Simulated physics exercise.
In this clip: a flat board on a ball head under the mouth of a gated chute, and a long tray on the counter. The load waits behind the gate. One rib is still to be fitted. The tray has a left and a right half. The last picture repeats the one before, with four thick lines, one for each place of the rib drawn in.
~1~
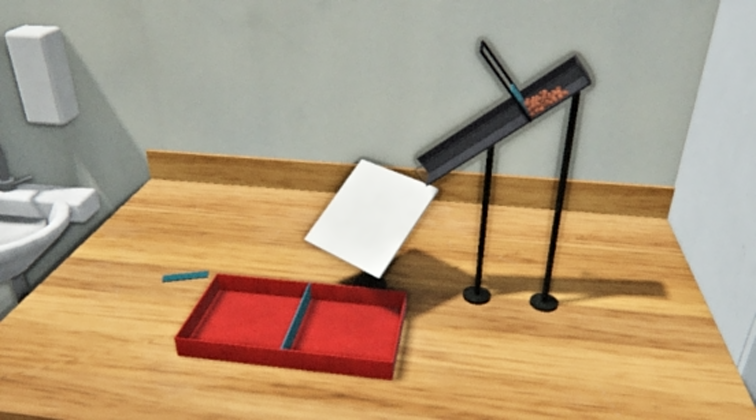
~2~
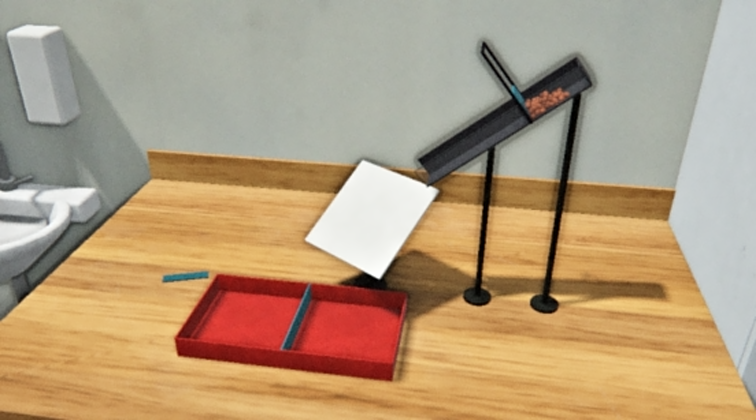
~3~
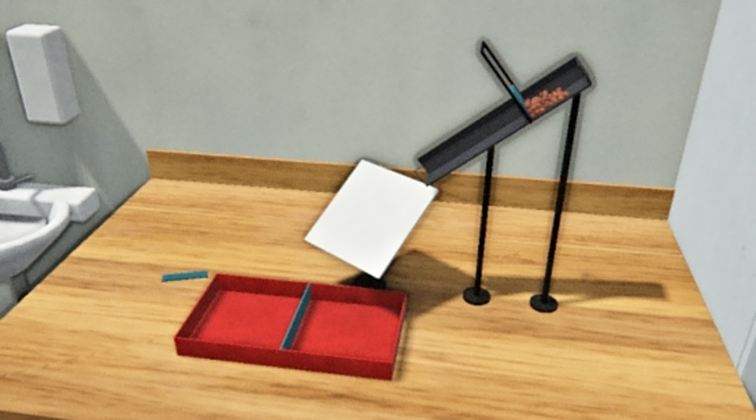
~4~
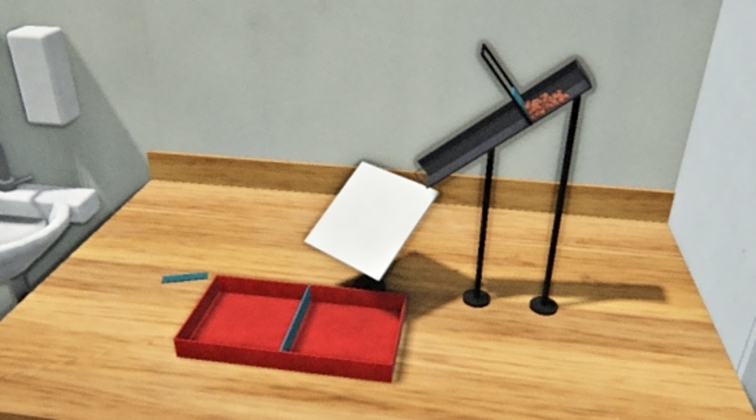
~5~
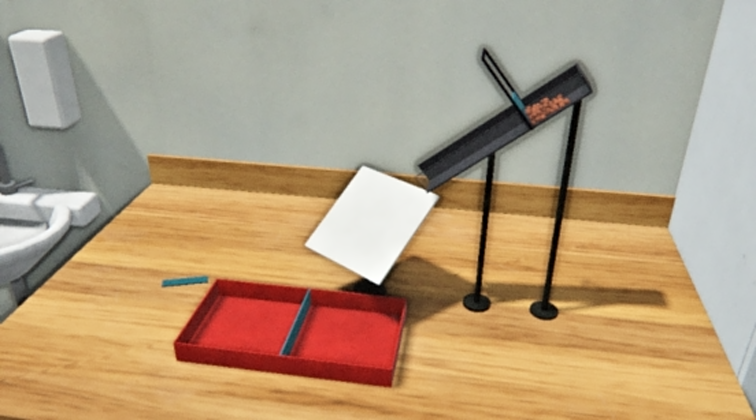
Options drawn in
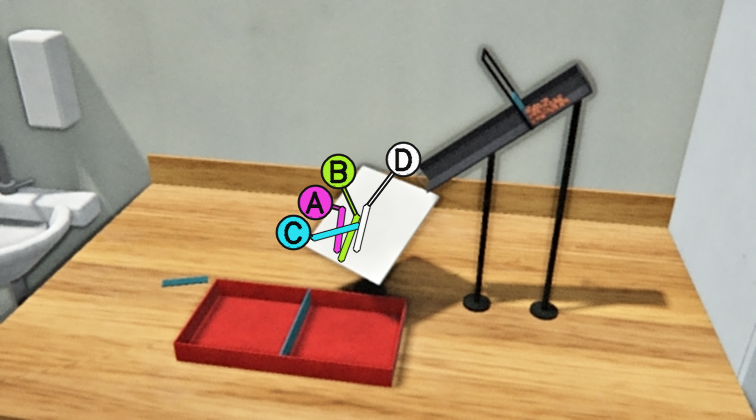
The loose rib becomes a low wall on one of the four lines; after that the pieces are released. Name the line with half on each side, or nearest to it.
Use line C.
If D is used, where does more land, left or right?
The right half.
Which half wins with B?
More lands on the right.
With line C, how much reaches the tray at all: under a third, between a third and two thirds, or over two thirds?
Line C gives over two thirds.
On the marked copy, line A from (342, 209) to (337, 250); line B from (357, 217) to (341, 258); line C from (357, 225) to (314, 237); line D from (366, 207) to (356, 249).
With A, of what is caught, about a tenth in the left half, the larger part in the right.
With B, of what is caught, about a tenth in the left half, almost all in the right.
With C, of what is caught, roughly two thirds in the left half, roughly a third in the right.
With D, of what is caught, just a few in the left half, almost all in the right.
